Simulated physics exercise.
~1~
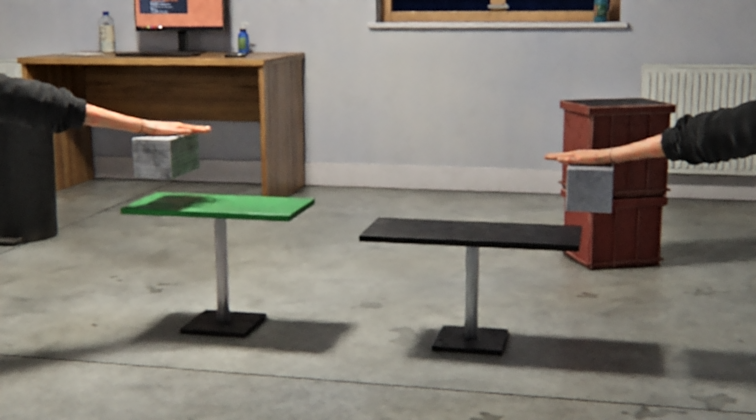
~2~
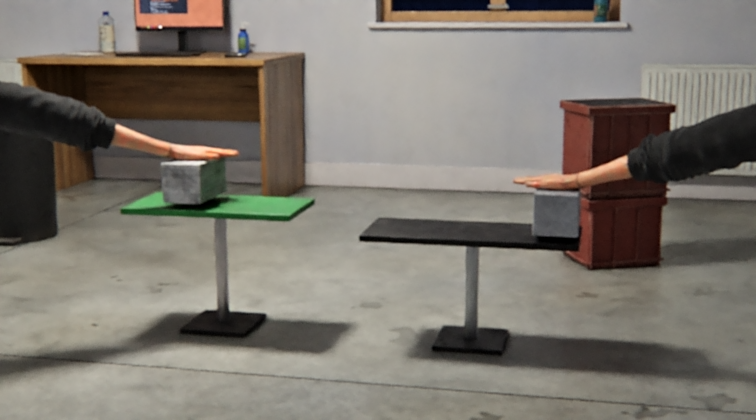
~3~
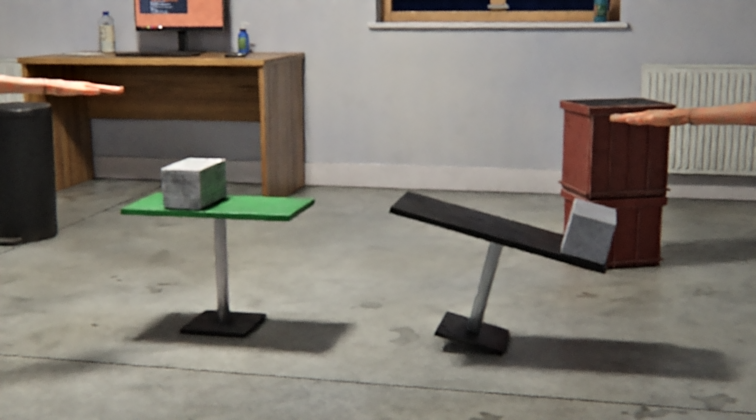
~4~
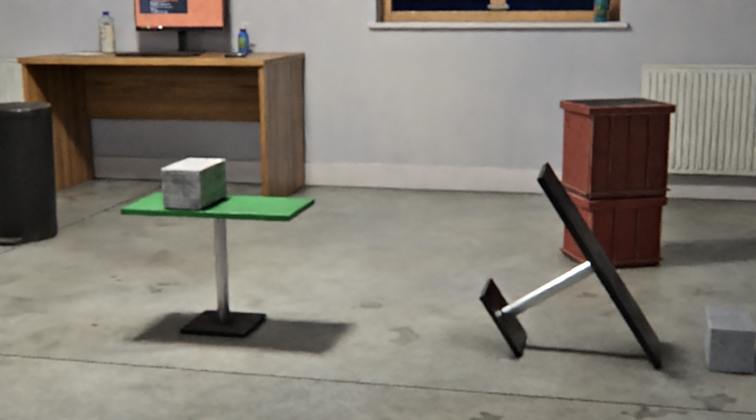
Black side table tipping over to the right and spilling its grey block after two hands release, green table standing firm.
